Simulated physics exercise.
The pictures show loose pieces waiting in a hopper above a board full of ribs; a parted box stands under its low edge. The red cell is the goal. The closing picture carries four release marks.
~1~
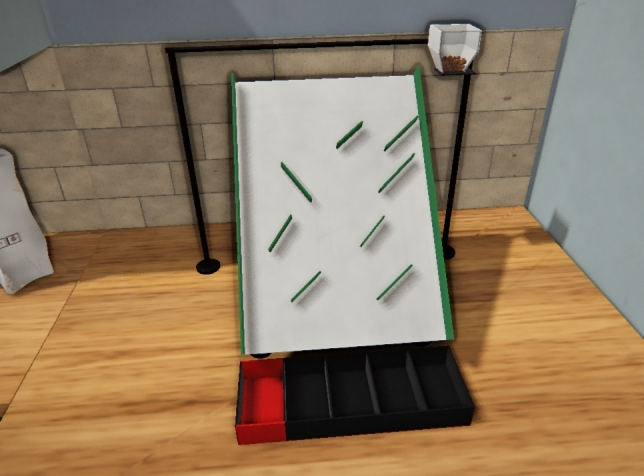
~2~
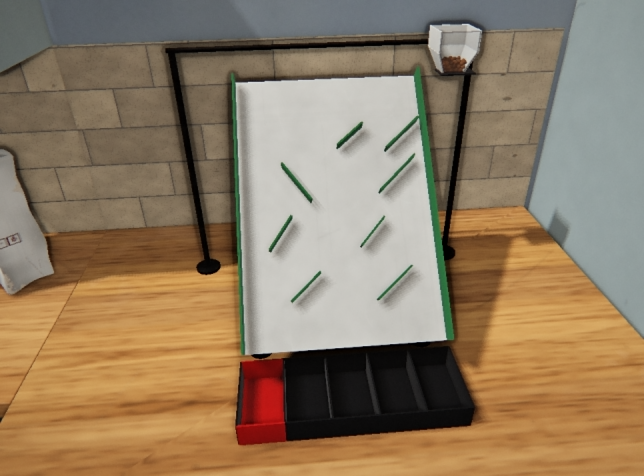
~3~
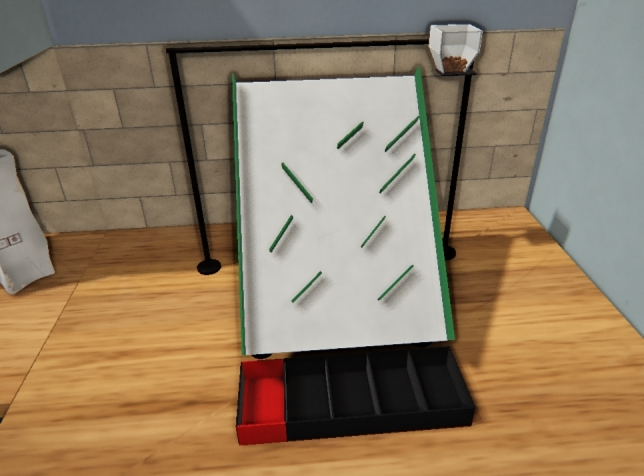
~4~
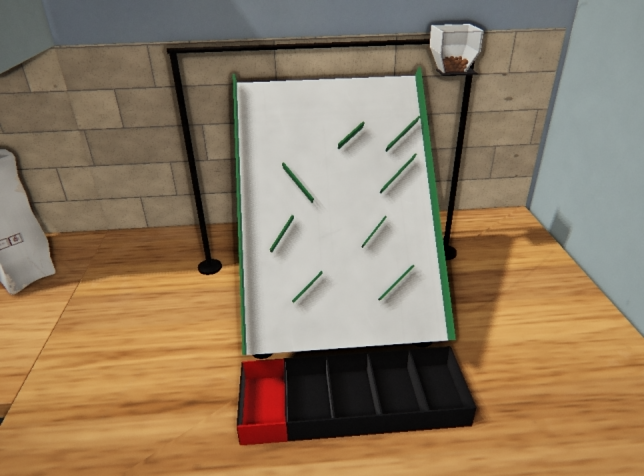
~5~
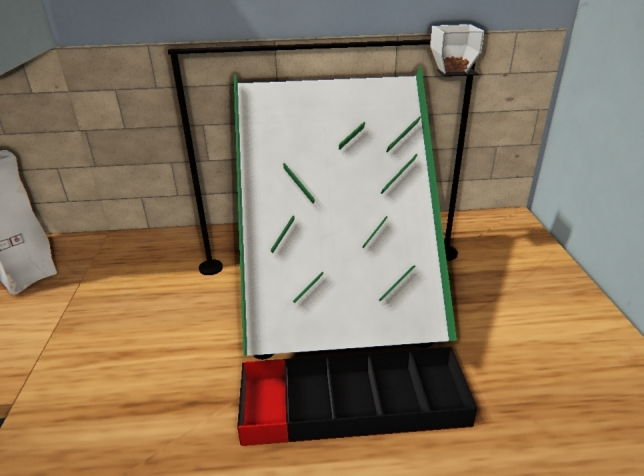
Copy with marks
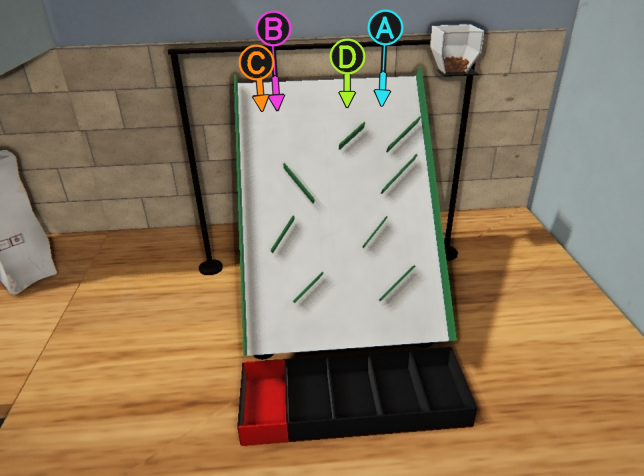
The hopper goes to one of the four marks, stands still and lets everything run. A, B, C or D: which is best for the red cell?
C.
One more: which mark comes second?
B it is.
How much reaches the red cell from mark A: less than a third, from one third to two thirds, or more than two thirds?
Less than a third.
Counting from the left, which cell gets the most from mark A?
It is the second one.
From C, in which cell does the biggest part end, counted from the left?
It is the first one.
On the marked copy, mark A meets the board at (381, 100); mark B meets the board at (276, 104); mark C meets the board at (261, 105); mark D meets the board at (347, 101).
With A, about a tenth in the red cell, the larger part in other cells, about a tenth outside the box.
With B, roughly half in the red cell, roughly a third in other cells, about a tenth outside the box.
With C, the larger part in the red cell, about a tenth in other cells, about a tenth outside the box.
With D, about a tenth in the red cell, the larger part in other cells, about a tenth outside the box.
